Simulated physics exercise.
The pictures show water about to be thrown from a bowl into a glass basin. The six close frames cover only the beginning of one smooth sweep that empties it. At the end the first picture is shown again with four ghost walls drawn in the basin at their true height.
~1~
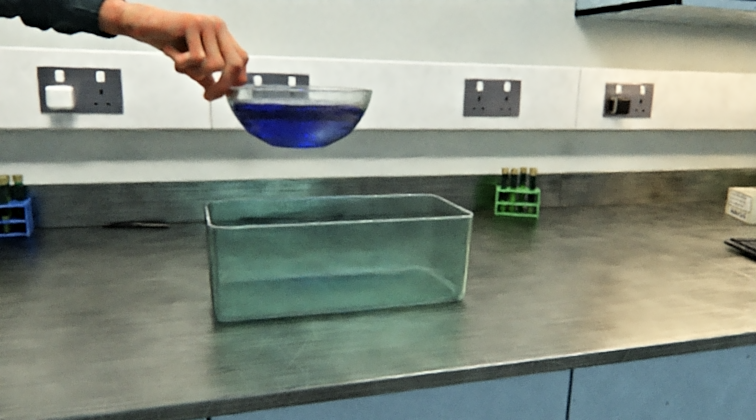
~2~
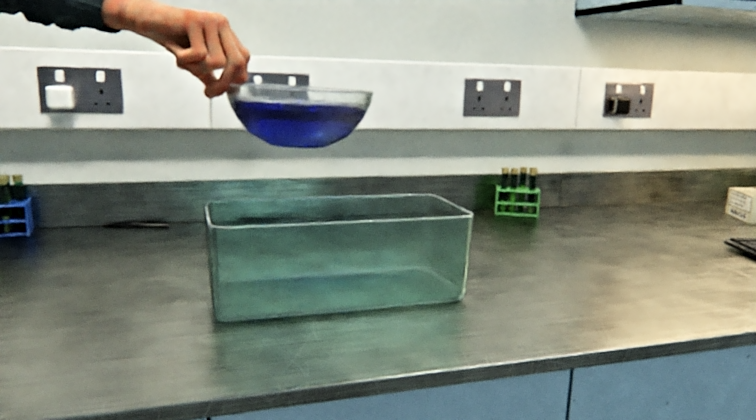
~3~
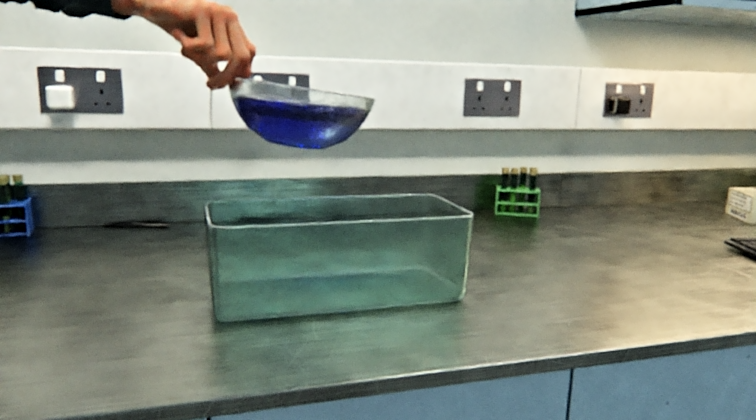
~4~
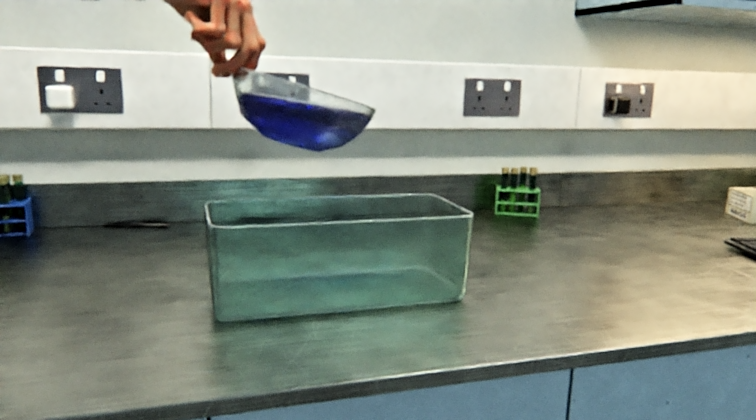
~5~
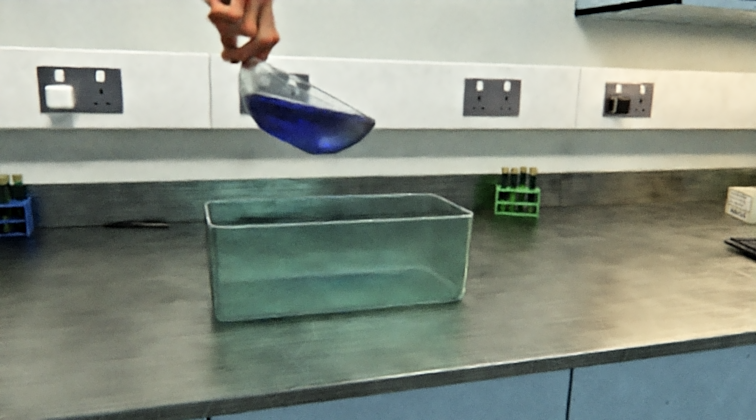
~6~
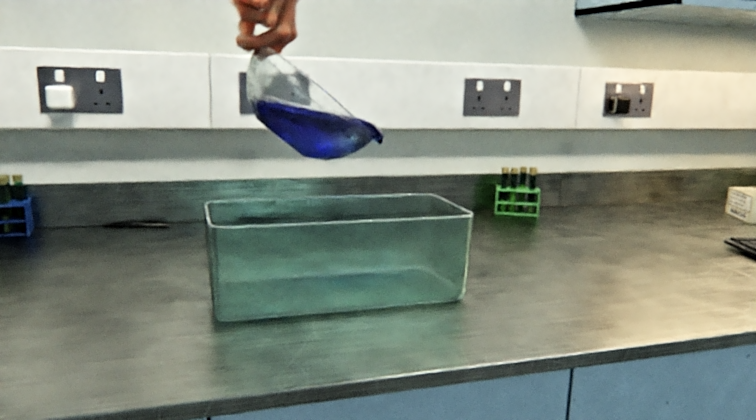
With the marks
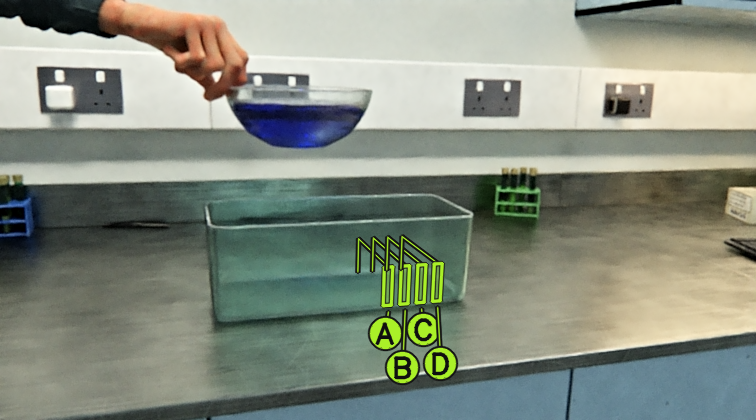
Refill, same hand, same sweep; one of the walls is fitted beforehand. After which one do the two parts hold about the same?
B works best here.
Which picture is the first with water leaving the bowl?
Picture 5.
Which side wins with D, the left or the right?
The left one.
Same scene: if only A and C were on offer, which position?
A it is.
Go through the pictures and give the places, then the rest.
In the first picture, upright, lip at (367, 89); basin from (214, 320) to (464, 298); nothing has left yet.
In the second picture, upright, lip at (368, 91); nothing has left yet.
In the third picture, tipped about 7°, lip at (370, 97); nothing has left yet.
In the fourth picture, tipped about 15°, lip at (371, 108); nothing has left yet.
In the fifth picture, tipped about 26°, lip at (371, 122); water is over the lip, down to (371, 122).
In the sixth picture, tipped about 39°, lip at (367, 138); water is over the lip, down to (377, 141).
On the marked copy, A at (388, 311); B at (405, 310); C at (421, 308); D at (437, 307).
With A, about 33 % ends left of the wall and 60 % right of it; 7 % is lost outside.
With B, about 49 % ends left of the wall and 43 % right of it; 8 % is lost outside.
With C, about 70 % ends left of the wall and 21 % right of it; 8 % is lost outside.
With D, about 79 % ends left of the wall and 10 % right of it; 11 % is lost outside.
